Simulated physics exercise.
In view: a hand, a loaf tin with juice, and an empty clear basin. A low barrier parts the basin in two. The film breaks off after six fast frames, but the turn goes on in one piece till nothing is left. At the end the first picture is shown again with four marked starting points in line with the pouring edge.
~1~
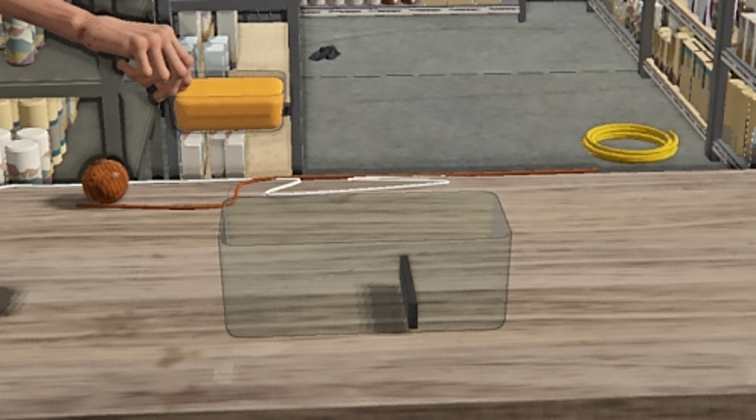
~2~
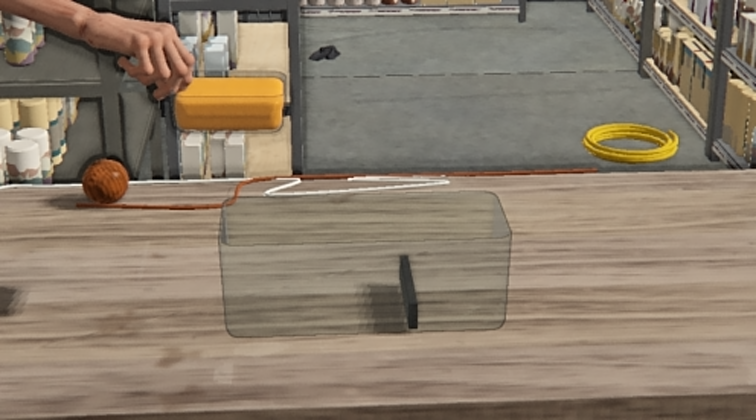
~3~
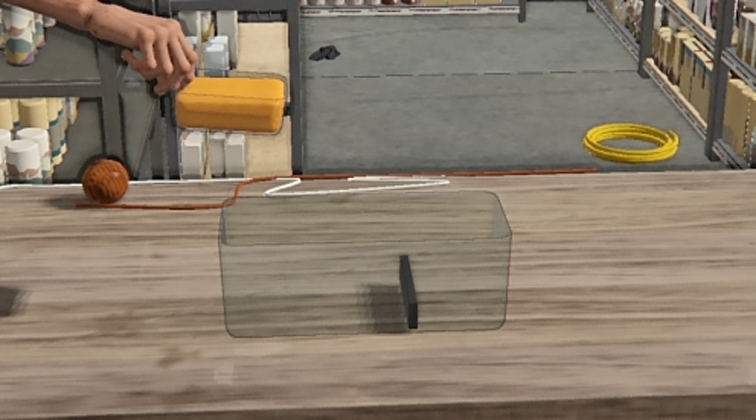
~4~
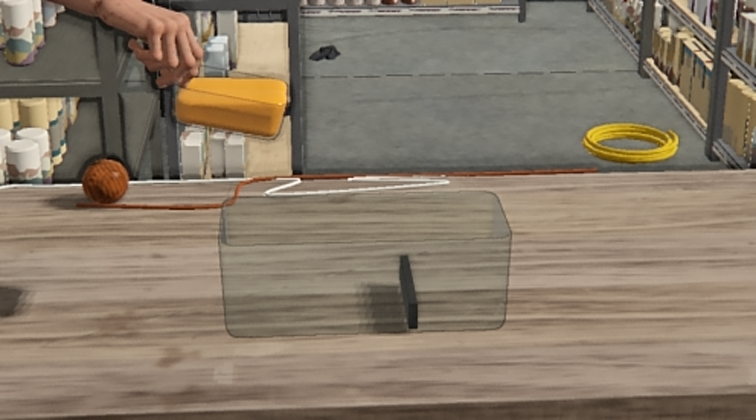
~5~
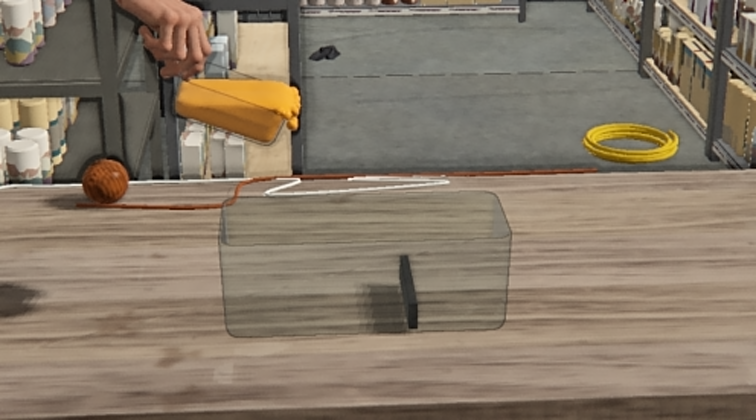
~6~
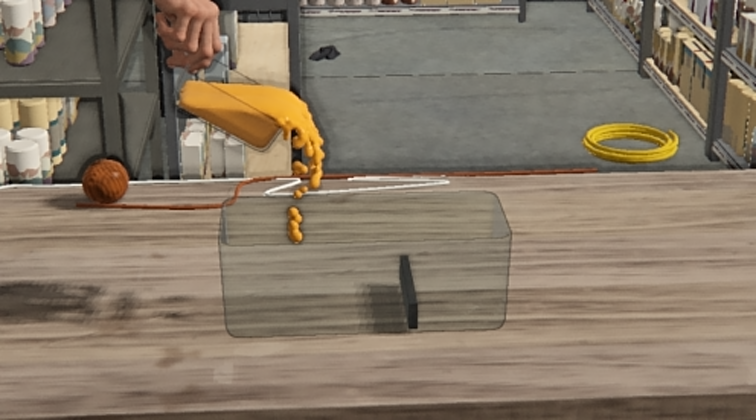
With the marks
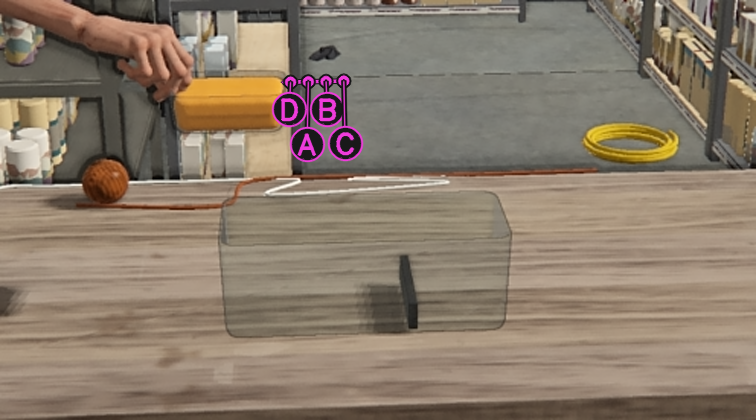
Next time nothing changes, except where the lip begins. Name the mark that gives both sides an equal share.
C is best.
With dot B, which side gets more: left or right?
The left one.
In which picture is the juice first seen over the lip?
Picture 4.
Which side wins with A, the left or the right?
More ends on the left.
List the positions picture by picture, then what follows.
Upright, lip at (283, 82); basin from (226, 335) to (505, 326); top of the wall at (409, 278); nothing has left yet.
Upright, lip at (284, 83); nothing has left yet.
Tipped about 5°, lip at (285, 87); nothing has left yet.
Tipped about 12°, lip at (286, 93); juice is over the lip, down to (286, 93).
Tipped about 21°, lip at (287, 101); juice is over the lip, down to (294, 122).
Tipped about 31°, lip at (286, 111); juice is over the lip, down to (292, 218).
On the marked copy, A at (308, 81); B at (326, 81); C at (343, 81); D at (290, 82).
With A, about 95 % ends left of the wall and 4 % right of it.
With B, about 87 % ends left of the wall and 12 % right of it.
With C, about 51 % ends left of the wall and 48 % right of it.
With D, about 92 % ends left of the wall and 7 % right of it.
